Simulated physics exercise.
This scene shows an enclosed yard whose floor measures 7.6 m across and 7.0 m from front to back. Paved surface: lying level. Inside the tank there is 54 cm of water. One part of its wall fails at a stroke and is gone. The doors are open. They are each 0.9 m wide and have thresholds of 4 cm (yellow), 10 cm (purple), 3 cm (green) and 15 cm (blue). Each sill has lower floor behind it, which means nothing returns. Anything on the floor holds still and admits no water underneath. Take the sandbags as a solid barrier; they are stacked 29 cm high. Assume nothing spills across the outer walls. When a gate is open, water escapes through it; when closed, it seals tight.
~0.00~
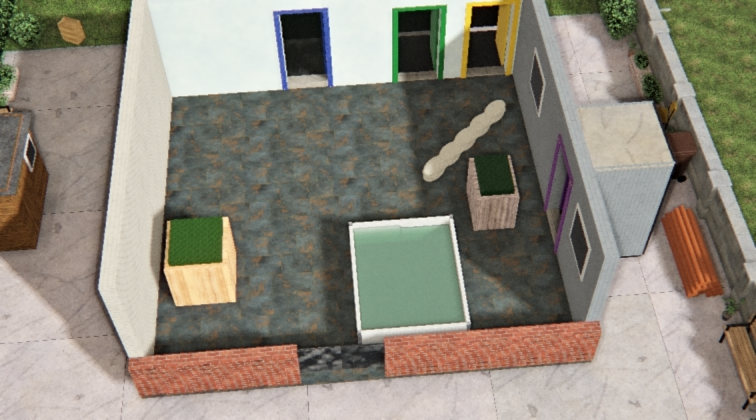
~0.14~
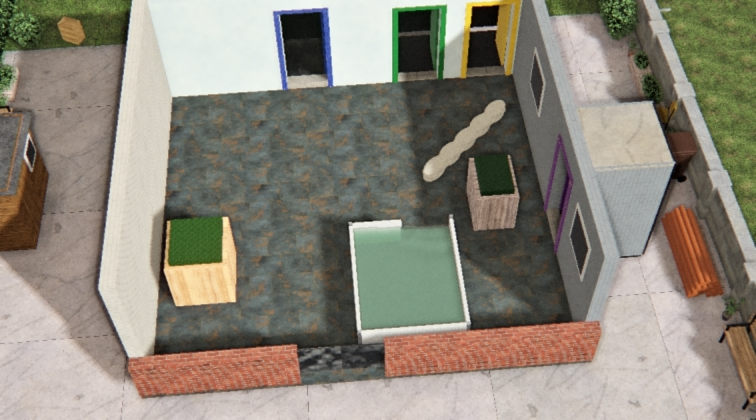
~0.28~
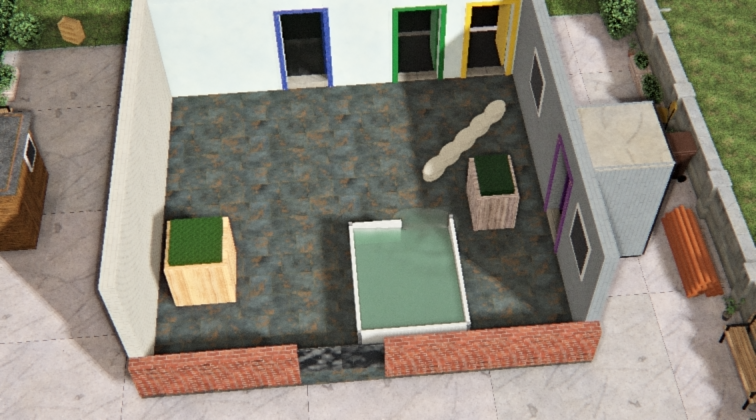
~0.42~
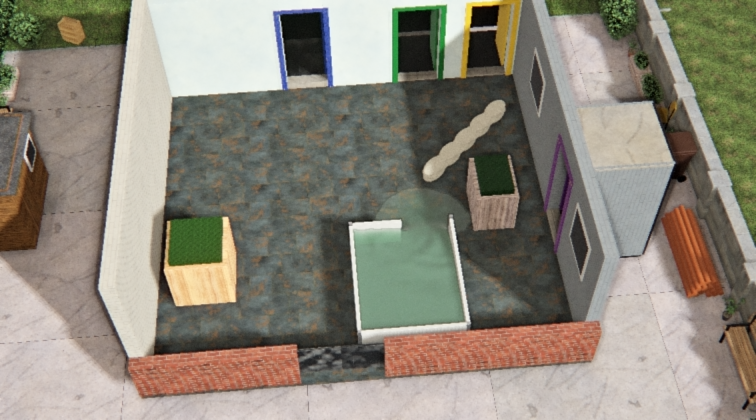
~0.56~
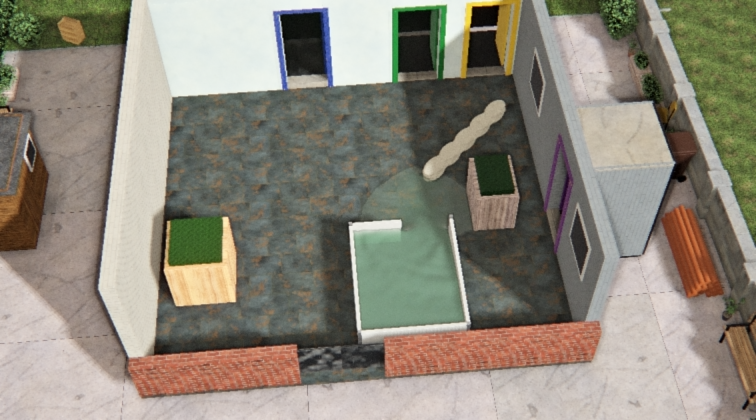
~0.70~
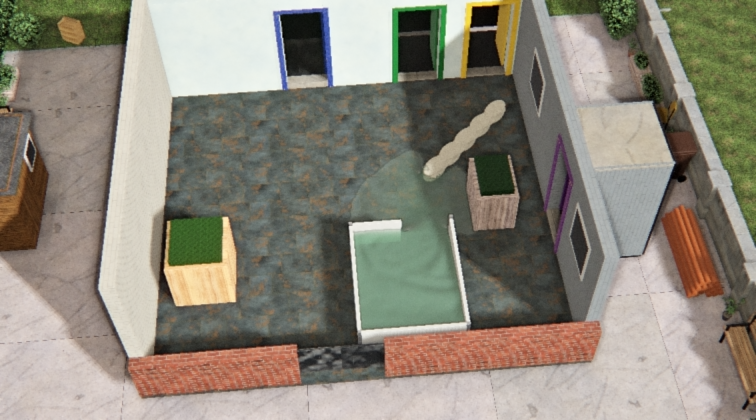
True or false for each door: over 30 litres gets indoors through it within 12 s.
Yellow door - true, purple door - false, green door - true, blue door - false.
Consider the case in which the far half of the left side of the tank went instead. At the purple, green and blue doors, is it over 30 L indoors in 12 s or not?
Then: Purple short of it, green short of it, blue short of it.
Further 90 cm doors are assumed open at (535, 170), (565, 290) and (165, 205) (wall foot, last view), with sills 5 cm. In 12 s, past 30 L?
More, less, less.
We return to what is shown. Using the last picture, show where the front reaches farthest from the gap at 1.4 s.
I'd put it near pixel (385, 97) of the last picture.
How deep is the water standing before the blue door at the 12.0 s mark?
Roughly 4.5 centimetres.
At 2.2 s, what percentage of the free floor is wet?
About 25 per cent.
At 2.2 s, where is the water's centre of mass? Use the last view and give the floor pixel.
The water is centred near (411, 240).
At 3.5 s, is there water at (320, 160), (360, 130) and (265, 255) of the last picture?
Respectively: Got hit, got hit, was missed.
After 1.4 s water covers 15 % of the floor and is deepest (32 cm) near (430, 232); yellow door not reached, purple door not reached, green door not reached, blue door not reached.
After 2.2 s water covers 25 % of the floor and is deepest (28 cm) near (449, 181); yellow door not reached, purple door not reached, green door 3 cm at the sill, 0 L in, blue door not reached.
After 3.5 s water covers 35 % of the floor and is deepest (20 cm) near (441, 188); yellow door 12 cm at the sill, 24 L in, purple door 2 cm at the sill, 0 L in, green door 7 cm at the sill, 10 L in, blue door 14 cm at the sill, 0 L in.
After 7.0 s water covers 65 % of the floor and is deepest (12 cm) near (432, 189); yellow door 9 cm at the sill, 117 L in, purple door 4 cm at the sill, 0 L in, green door 8 cm at the sill, 48 L in, blue door 8 cm at the sill, 0 L in.
After 12.0 s water covers 85 % of the floor and is deepest (8 cm) near (190, 250); yellow door 6 cm at the sill, 156 L in, purple door 4 cm at the sill, 0 L in, green door 4 cm at the sill, 75 L in, blue door 5 cm at the sill, 0 L in.
